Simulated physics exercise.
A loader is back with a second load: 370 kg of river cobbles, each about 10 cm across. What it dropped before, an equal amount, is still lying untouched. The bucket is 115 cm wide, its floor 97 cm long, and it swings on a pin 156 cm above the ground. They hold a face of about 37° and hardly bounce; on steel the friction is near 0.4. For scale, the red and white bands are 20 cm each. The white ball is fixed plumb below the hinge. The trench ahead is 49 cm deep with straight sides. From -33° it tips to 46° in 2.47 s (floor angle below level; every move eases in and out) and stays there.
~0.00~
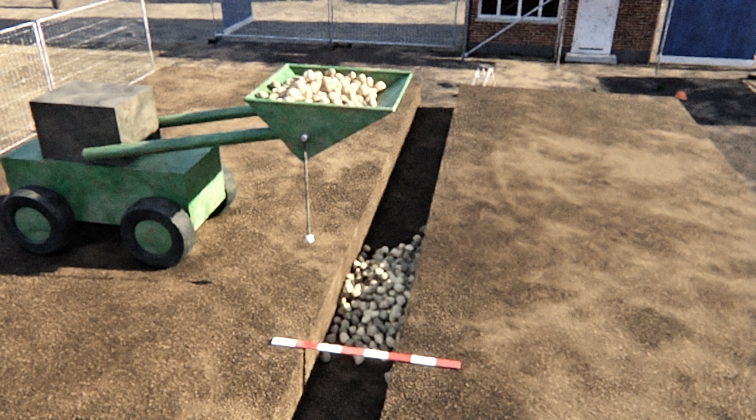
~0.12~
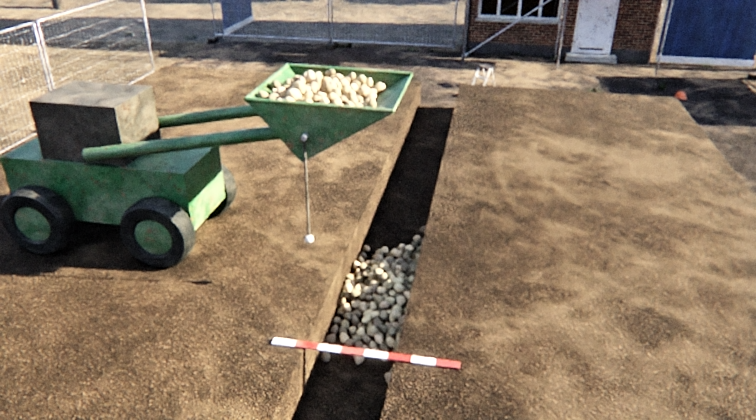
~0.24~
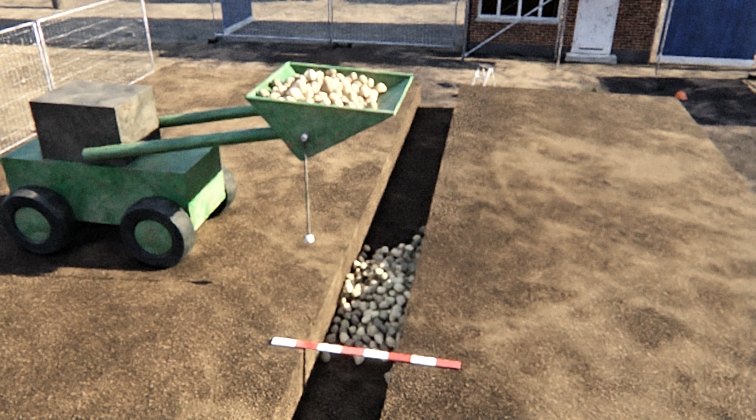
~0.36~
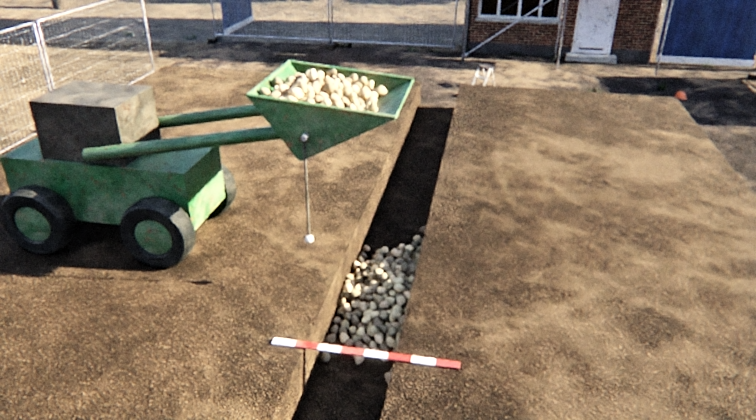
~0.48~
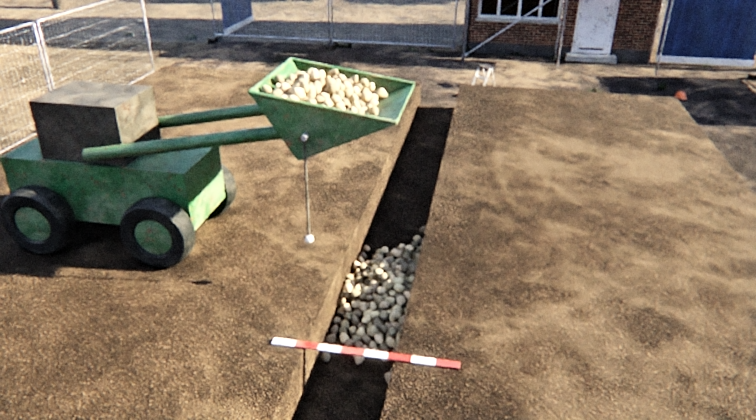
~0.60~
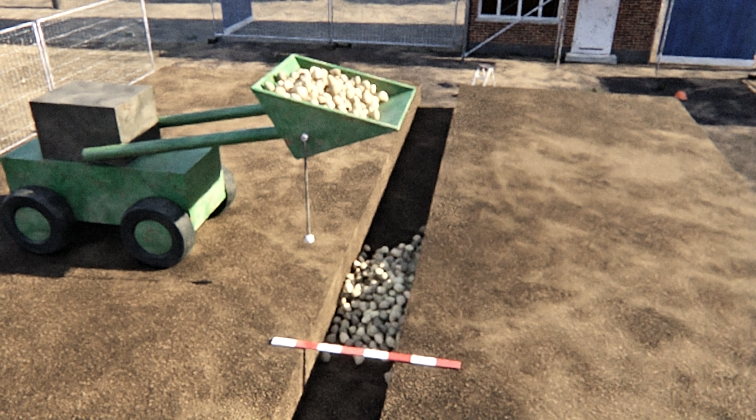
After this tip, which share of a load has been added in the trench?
About 58 per cent.
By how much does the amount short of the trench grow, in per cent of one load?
Near 0 parts in a hundred.
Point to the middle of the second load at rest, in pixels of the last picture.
Their middle is at about (412, 270).
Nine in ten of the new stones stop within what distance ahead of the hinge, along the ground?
Roughly 160 cm ahead of it.
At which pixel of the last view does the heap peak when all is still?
Around (443, 256).
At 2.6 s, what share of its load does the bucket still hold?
About 0 per cent.
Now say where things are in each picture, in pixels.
The bucket is at -33°, its lip at (393, 111); the top of the load is at (310, 80). The earlier load is highest near (399, 277), 17 cm below ground level, 100 % in the trench, in the first picture.
Lip at (394, 111), floor tilted -32°, highest stones at (311, 80); the stones move at 0.0 m/s on average, in the second picture.
The bucket is at -31°, its lip at (394, 114); the top of the load is at (311, 80); the stones move at 0.1 m/s on average, in the third picture.
Lip at (395, 118), floor tilted -28°, highest stones at (313, 79); the stones move at 0.1 m/s on average, in the fourth picture.
The bucket is at -25°, its lip at (397, 123); the top of the load is at (309, 78); the stones move at 0.1 m/s on average, in the fifth picture.
The bucket is at -21°, its lip at (398, 129); the top of the load is at (308, 76); the stones move at 0.1 m/s on average, in the sixth picture.
After 1.9 s the floor is at 34°; in per cent of one load, 85 in the bucket, 115 in the trench; the foremost stones are at (411, 294).
After 2.6 s the floor is at 46°; in per cent of one load, 0 in the bucket, 162 in the trench, 38 past the trench; the foremost stones are at (492, 264).
After 2.9 s the floor is at 46°; in per cent of one load, 0 in the bucket, 157 in the trench, 43 past the trench; the foremost stones are at (519, 269).
After 5.7 s the floor is at 46°; in per cent of one load, 0 in the bucket, 158 in the trench, 42 past the trench; the foremost stones are at (531, 260). Net gain in the trench, 58.
